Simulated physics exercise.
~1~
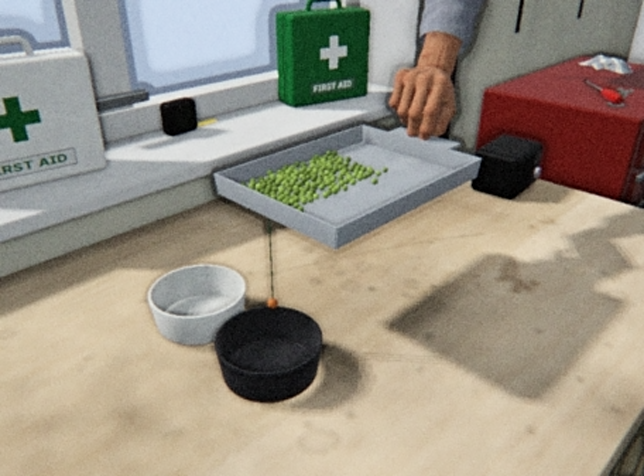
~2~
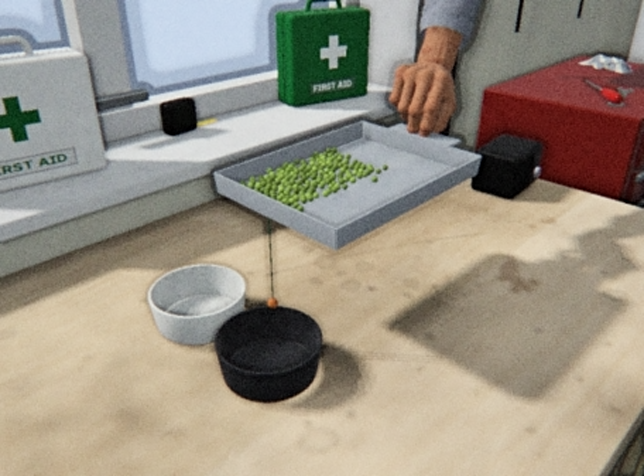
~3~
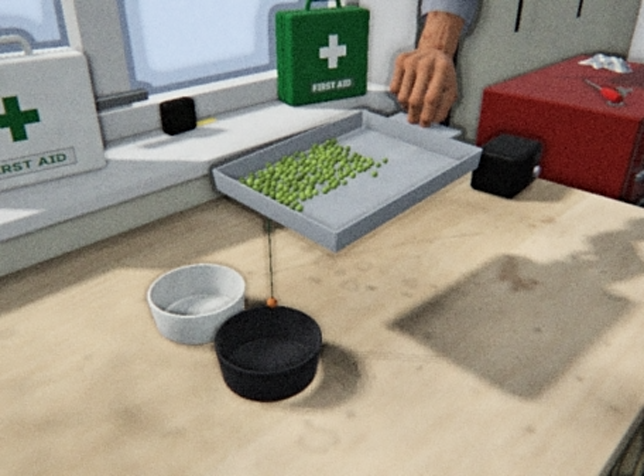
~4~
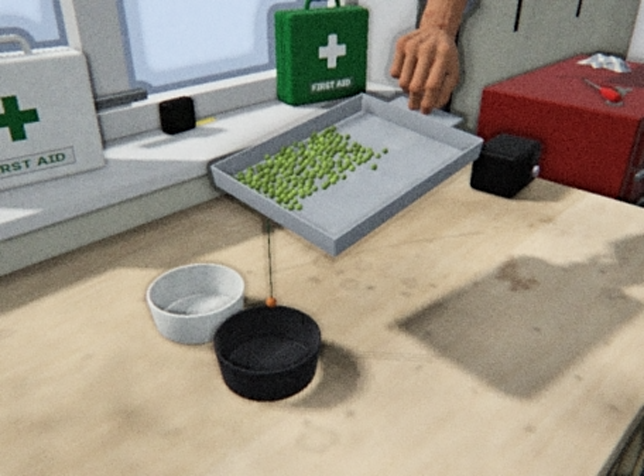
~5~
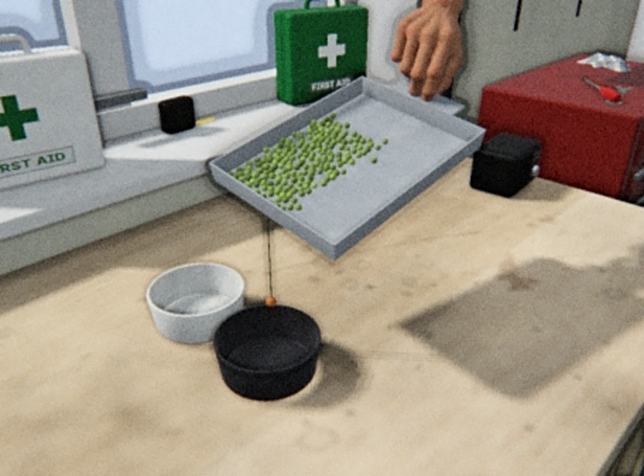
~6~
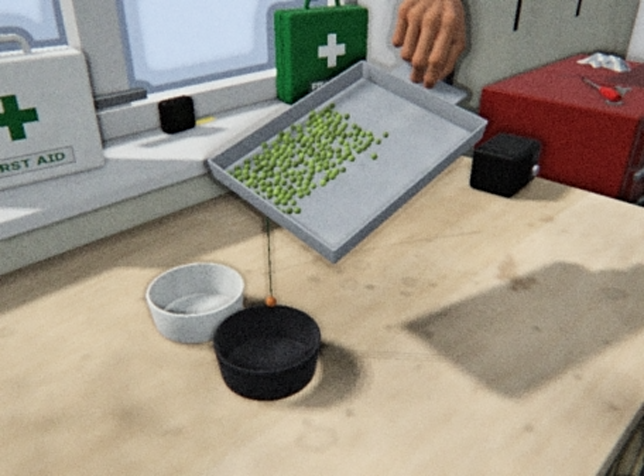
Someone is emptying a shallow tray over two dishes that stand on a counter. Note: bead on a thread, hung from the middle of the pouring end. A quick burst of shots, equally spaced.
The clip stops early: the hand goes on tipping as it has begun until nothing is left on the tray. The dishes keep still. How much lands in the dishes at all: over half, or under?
The dishes gather below half.
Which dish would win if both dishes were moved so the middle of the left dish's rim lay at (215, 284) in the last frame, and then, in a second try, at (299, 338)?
First try: The right-side dish; second try: The left-side dish.
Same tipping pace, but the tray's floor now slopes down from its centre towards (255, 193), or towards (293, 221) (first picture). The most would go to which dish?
Case one goes to the left-side dish, case two to the right-side dish.
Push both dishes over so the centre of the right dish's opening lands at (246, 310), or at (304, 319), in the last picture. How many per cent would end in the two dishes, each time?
About 0% on the first try and 70% on the second.
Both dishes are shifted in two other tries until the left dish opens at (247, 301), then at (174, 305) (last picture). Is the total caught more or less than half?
With the first shift the pair saves beyond half; with the second, less than a half.
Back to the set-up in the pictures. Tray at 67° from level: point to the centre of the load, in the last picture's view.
I'd put it at about (317, 222).
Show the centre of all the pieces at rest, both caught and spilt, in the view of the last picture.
Centre at rest: Close to (333, 385).
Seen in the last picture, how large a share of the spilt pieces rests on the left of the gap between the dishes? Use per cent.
Estimate: About 0 percent.
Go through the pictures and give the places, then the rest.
In the first frame, corners of the pouring end at (217, 174) and (336, 227), level; middle of the load at (306, 180), dried peas; left dish at (159, 322); right dish at (228, 377); bead on its thread at (273, 303).
In the second frame, corners of the pouring end at (217, 173) and (336, 228), level; middle of the load at (306, 178).
In the third frame, corners of the pouring end at (216, 170) and (336, 231), tipped barely, lowest at the right corner; middle of the load at (305, 173).
In the fourth frame, corners of the pouring end at (214, 166) and (335, 237), tipped a little, lowest at the right corner; middle of the load at (304, 166).
In the fifth frame, corners of the pouring end at (212, 163) and (334, 243), tipped clearly, lowest at the right corner; middle of the load at (303, 160).
In the sixth frame, corners of the pouring end at (211, 160) and (334, 248), tipped clearly, lowest at the right corner; middle of the load at (302, 156), about half on the move; left dish at (157, 321); right dish at (226, 375).
Soon after the last picture, tray tipped steeply; nearly all on the tray; a stray few outside both; a stray few in the air.
A little later, tray tipped past a quarter turn; about two thirds on the tray; a stray few in the right dish; a small part outside both; about a quarter in the air.
Later still, tray tipped past a quarter turn; about a quarter in the right dish; most outside both.
At rest, tray tipped past a quarter turn; about a quarter in the right dish; none in the left dish; most outside both.
